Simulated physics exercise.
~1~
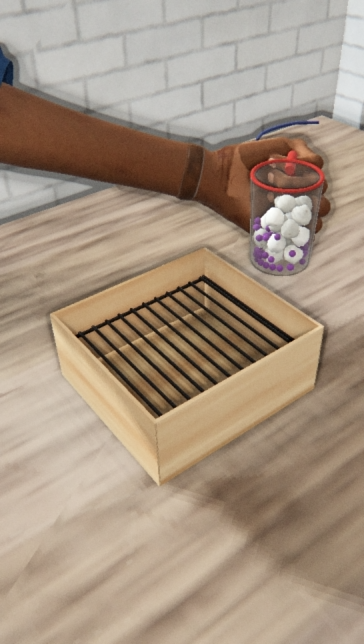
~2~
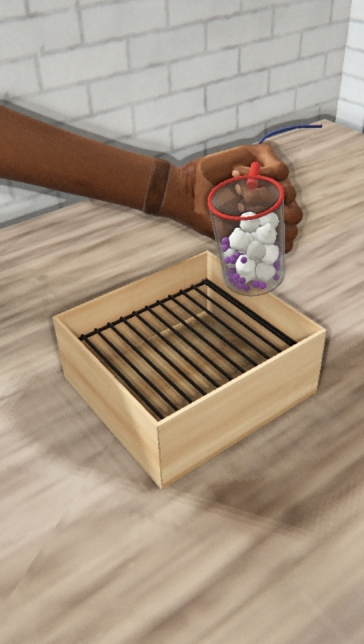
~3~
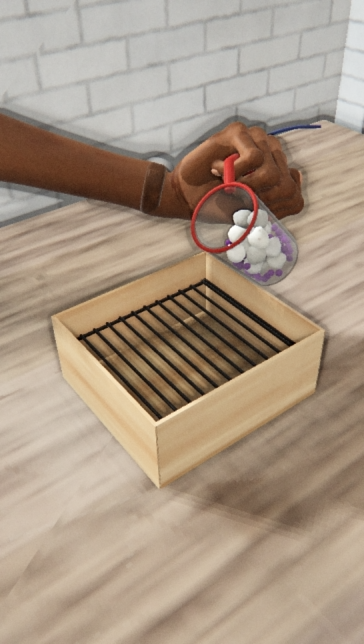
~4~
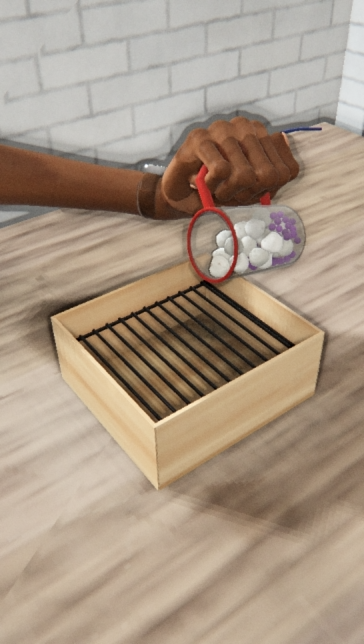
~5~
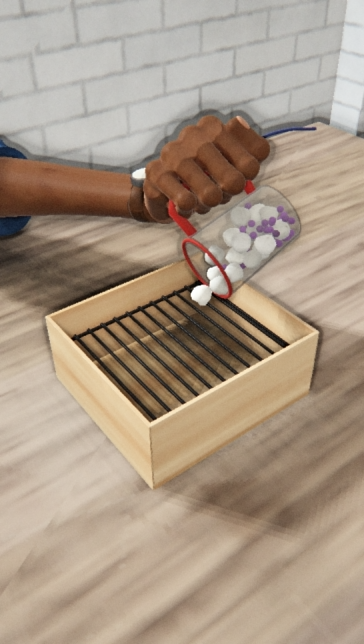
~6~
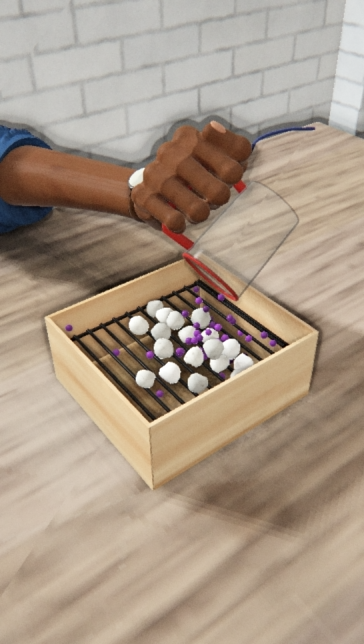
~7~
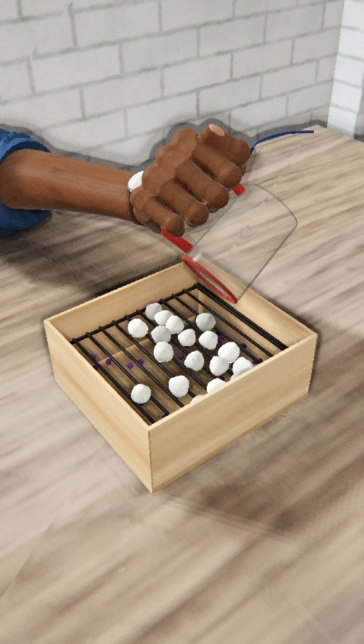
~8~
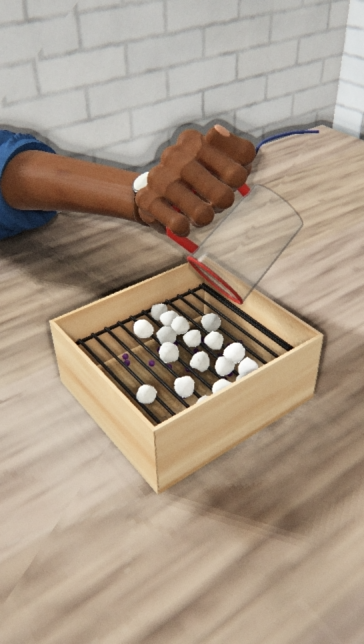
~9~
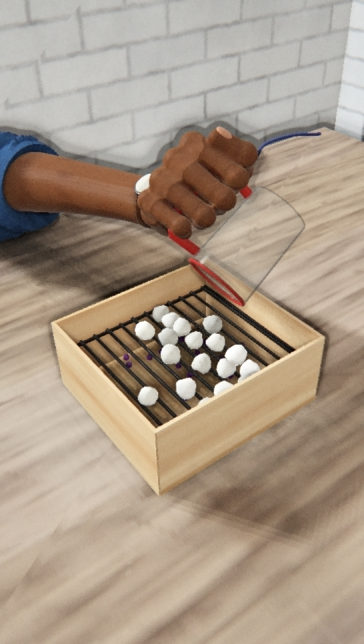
A hand moved a clear cup of purple and white pieces left over a wooden box with wires across it and tipped them out; the white ones stayed on top of the wires while the small purple ones dropped through underneath.
